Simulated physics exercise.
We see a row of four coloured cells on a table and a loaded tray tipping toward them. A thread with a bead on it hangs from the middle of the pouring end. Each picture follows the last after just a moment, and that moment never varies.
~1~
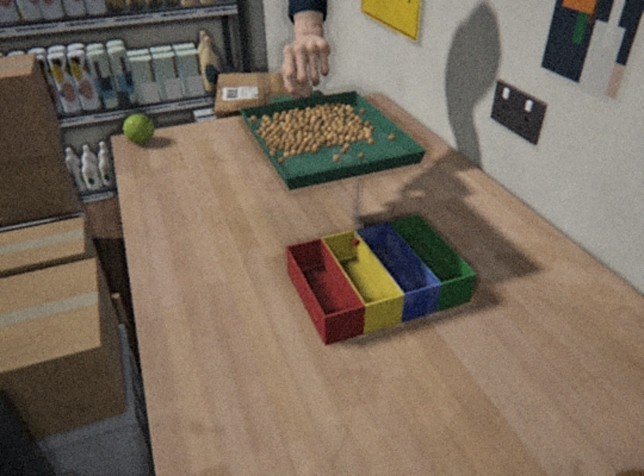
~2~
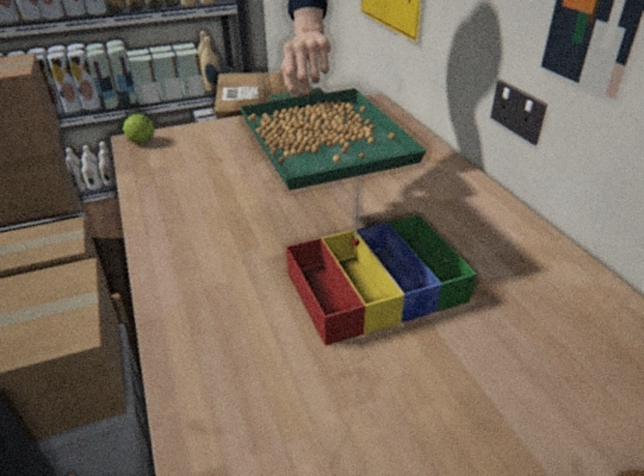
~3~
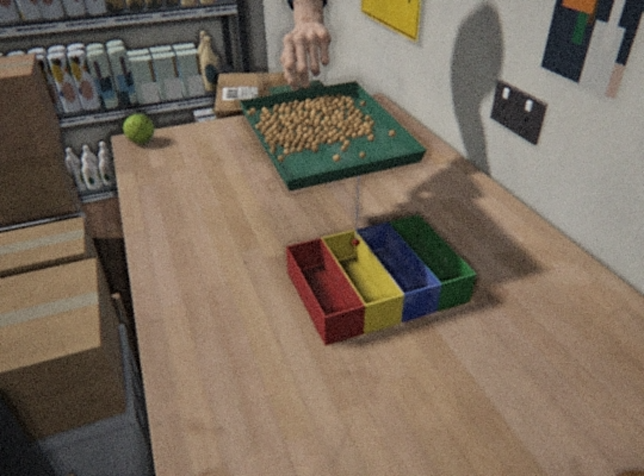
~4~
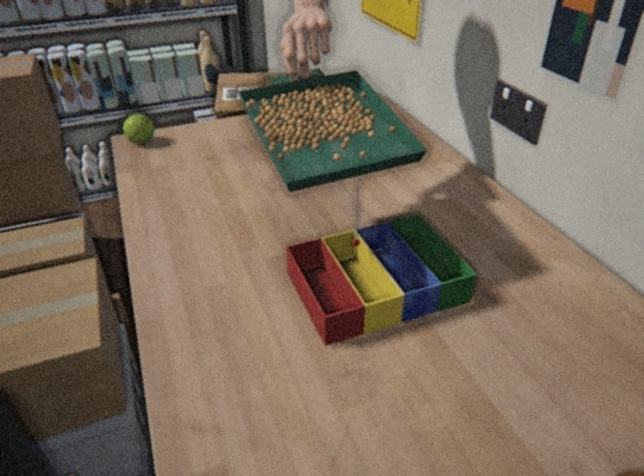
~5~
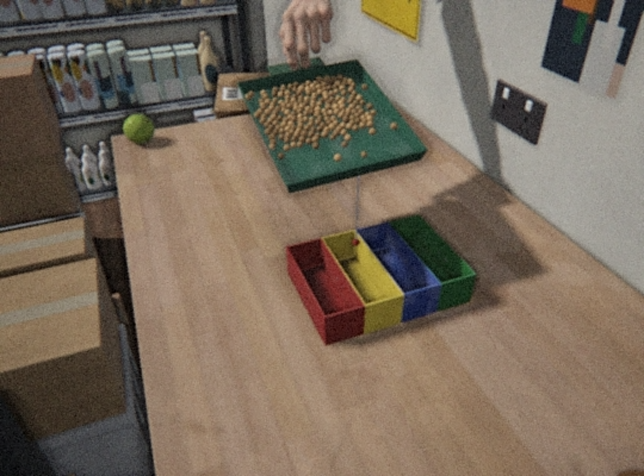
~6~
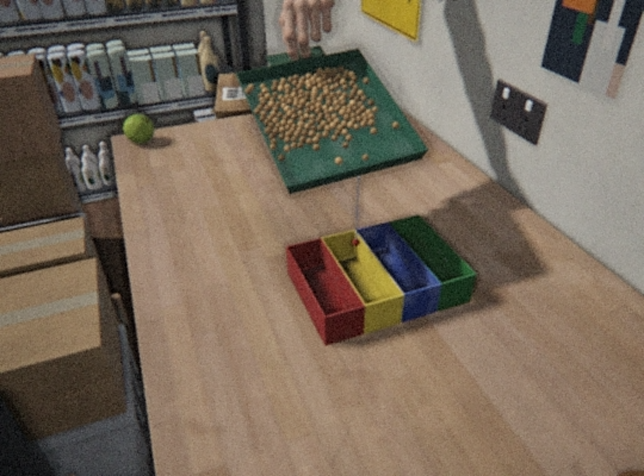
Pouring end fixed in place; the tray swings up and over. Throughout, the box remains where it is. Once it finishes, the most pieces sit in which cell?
In the red cell.
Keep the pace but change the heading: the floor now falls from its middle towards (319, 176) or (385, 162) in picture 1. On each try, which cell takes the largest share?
The cell in red first, the green cell second.
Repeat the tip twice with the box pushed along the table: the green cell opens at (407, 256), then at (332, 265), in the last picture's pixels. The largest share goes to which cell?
The red cell, and then the cell in blue.
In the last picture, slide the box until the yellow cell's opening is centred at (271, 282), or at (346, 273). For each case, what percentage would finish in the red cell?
That makes 0 per cent, followed by 50 per cent.
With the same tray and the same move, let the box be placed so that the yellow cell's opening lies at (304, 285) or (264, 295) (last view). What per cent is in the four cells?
Roughly 100 % and then 80 %.
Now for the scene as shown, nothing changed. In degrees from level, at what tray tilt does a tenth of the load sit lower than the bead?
At some 60 degrees.
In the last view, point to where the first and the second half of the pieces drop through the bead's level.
Earlier half at (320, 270), later half at (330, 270).
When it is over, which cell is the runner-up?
Ranked second: The cell in yellow.
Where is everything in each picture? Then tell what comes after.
Corners of the pouring end at (289, 176) and (422, 149), level; middle of the load at (312, 130), round wooden beads; bead on its thread at (356, 242); red cell at (345, 323); yellow cell at (384, 311); blue cell at (421, 301); green cell at (456, 290), in the first picture.
Corners of the pouring end at (289, 176) and (422, 149), level; middle of the load at (312, 128), in the second picture.
Corners of the pouring end at (289, 177) and (422, 149), tipped barely, lowest at the left corner; middle of the load at (312, 124), in the third picture.
Corners of the pouring end at (289, 179) and (423, 148), tipped a little, lowest at the left corner; middle of the load at (312, 118), in the fourth picture.
Corners of the pouring end at (289, 181) and (423, 148), tipped a little, lowest at the left corner; middle of the load at (312, 112), a stray few on the move, in the fifth picture.
Corners of the pouring end at (289, 183) and (424, 148), tipped clearly, lowest at the left corner; middle of the load at (313, 109), nearly all on the move; red cell at (345, 323); yellow cell at (384, 311); blue cell at (421, 301); green cell at (456, 290), in the sixth picture.
Soon, tray tipped steeply; most on the tray; a small part in the red cell; a small part in the yellow cell; a stray few in the blue cell; a small part falling or outside the box.
A while on, tray tipped past a quarter turn; a small part on the tray; about a third in the red cell; about a quarter in the yellow cell; a stray few in the blue cell; a stray few in the green cell; about half falling or outside the box.
Towards the end, tray tipped past a quarter turn; about a third in the red cell; about a quarter in the yellow cell; a small part in the blue cell; a stray few in the green cell; about a third falling or outside the box.
Finally, tray tipped past a quarter turn; about a third in the red cell; about a quarter in the yellow cell; a small part in the blue cell; a stray few in the green cell; about a third outside the box.
